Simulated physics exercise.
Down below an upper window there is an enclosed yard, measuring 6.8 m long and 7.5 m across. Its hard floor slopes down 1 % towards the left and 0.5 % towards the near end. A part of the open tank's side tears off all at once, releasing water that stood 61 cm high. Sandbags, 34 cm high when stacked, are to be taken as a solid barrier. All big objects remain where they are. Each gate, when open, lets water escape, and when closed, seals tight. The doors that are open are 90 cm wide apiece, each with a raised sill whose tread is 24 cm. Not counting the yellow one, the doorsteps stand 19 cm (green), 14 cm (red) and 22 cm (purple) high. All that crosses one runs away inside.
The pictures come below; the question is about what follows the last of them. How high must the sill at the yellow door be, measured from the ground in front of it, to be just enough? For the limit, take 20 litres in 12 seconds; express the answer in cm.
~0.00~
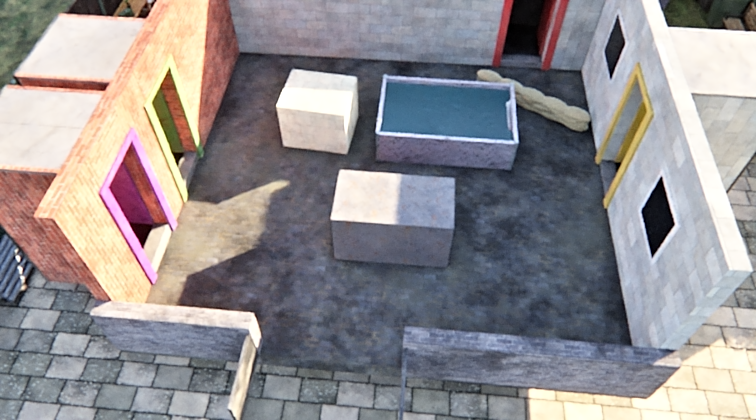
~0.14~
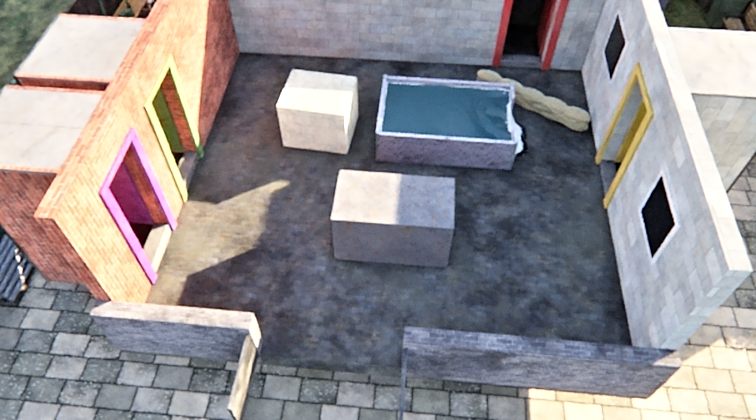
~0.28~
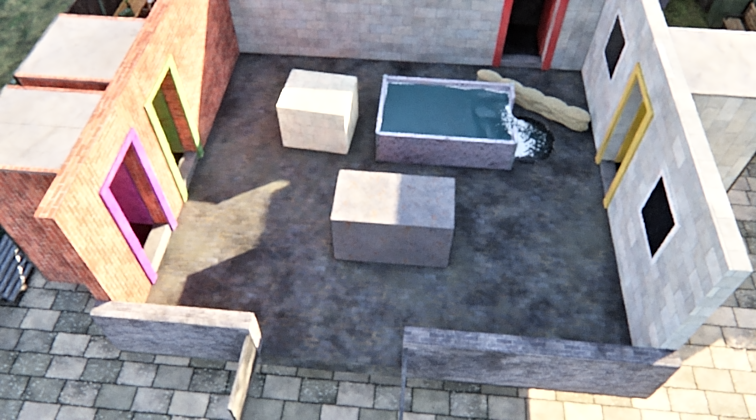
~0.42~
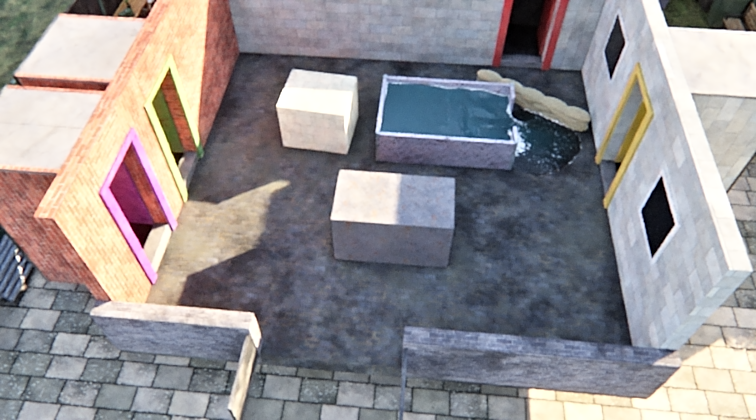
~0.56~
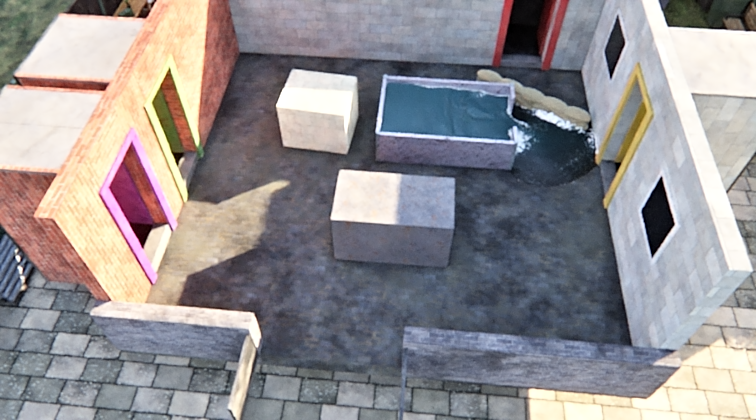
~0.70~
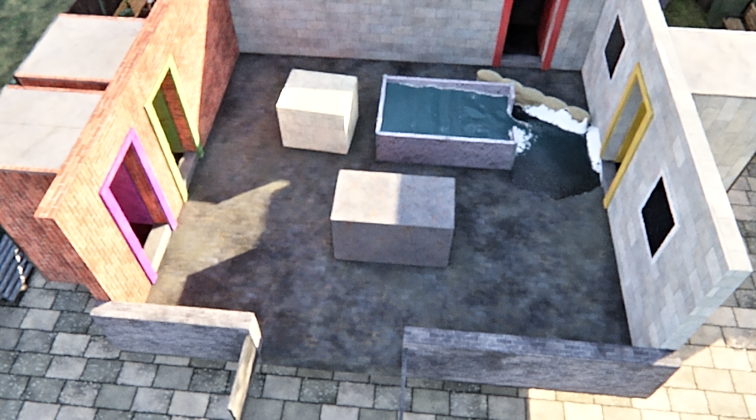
About 20 cm.
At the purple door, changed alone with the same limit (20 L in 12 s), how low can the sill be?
The purple door needs around 7.0 cm.
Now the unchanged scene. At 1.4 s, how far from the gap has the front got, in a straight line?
Around 3.0 m from the gap.
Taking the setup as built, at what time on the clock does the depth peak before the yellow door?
I'd say near 1.8 seconds.
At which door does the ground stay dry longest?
Green.
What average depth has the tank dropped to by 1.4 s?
Mean depth: Approx. 47 cm.
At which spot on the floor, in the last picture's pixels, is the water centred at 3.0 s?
I'd put it close to (489, 158).
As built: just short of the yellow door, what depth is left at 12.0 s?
It stands about 6.5 centimetres deep.
After 1.4 s water covers 10 % of the floor, deepest (40 cm) near (590, 147); 22 cm at the yellow door, 7 litres in over its 13 cm sill.
After 3.0 s water covers 25 % of the floor, deepest (27 cm) near (592, 154); 20 cm at the yellow door, 54 litres in over its 13 cm sill.
After 12.0 s water covers 80 % of the floor, deepest (10 cm) near (135, 329); 7 cm at the yellow door, 82 litres in over its 13 cm sill.
At the yellow door as built, the water arrived by 0.7 s and peaked near 22 cm at 1.8 s.
Run again over the same 12 s with other heights there, 42 litres in over 16.5 cm, 10 litres over 22 cm. The limit of 20 litres is kept from about 20 cm up.
